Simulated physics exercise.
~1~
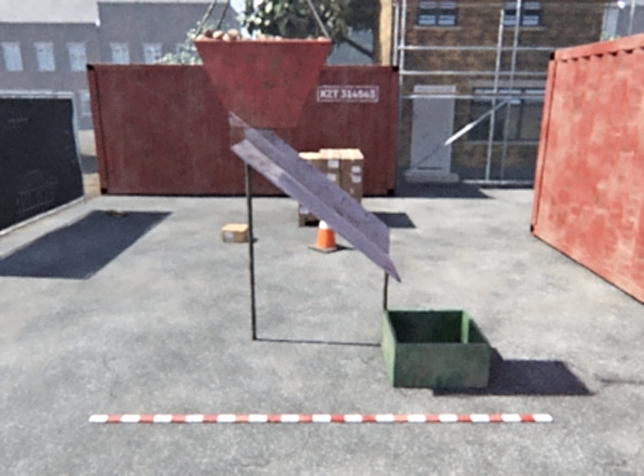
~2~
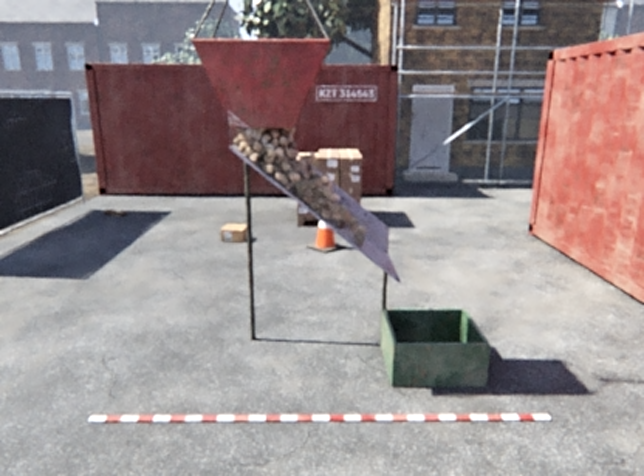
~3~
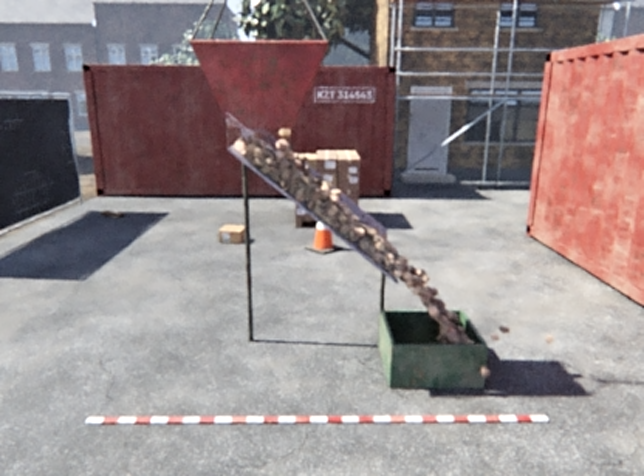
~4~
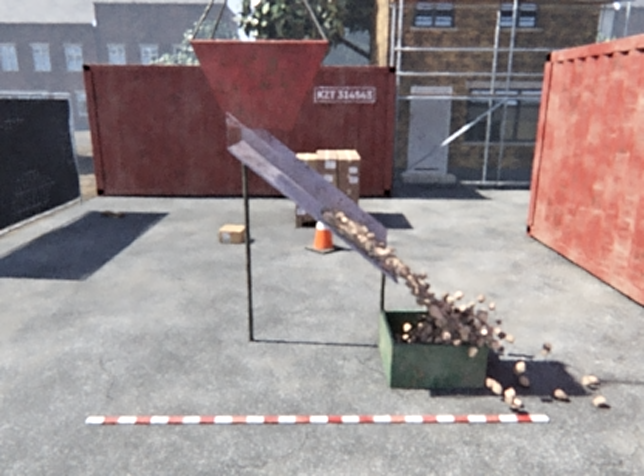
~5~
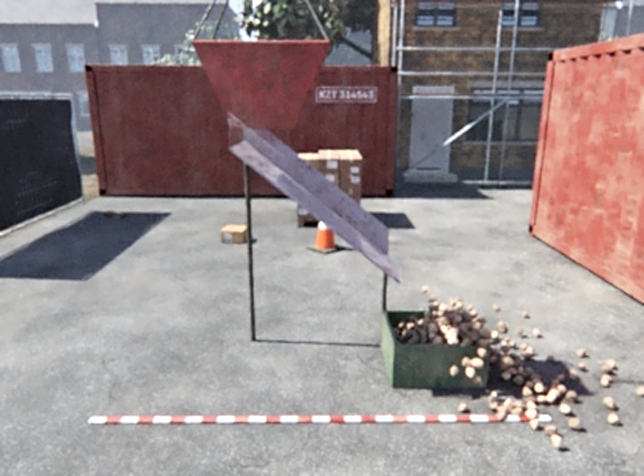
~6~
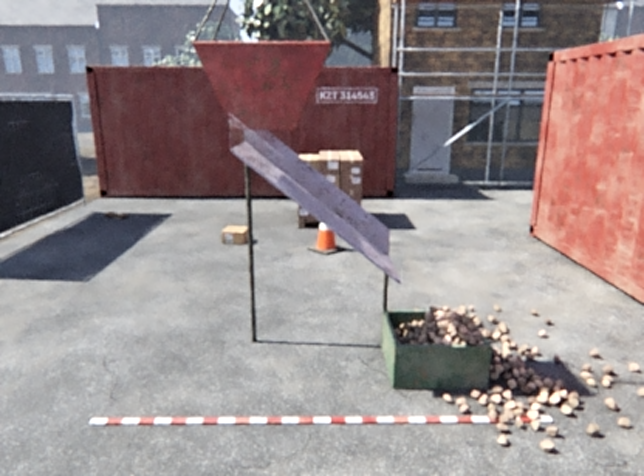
At first, a red skip heaped with pale stones hangs above a sloping steel chute in a paved yard, with an open green bin below and a red and white striped strip lying in front. The stones pour out of the bottom of the skip and onto the chute. They slide down to the right in a long stream, and the first ones drop into the bin. As the chute empties, more stones fly past the bin's right side and scatter over the ground. Finally, most lie heaped in the bin, while the rest are spread beside it on the right.
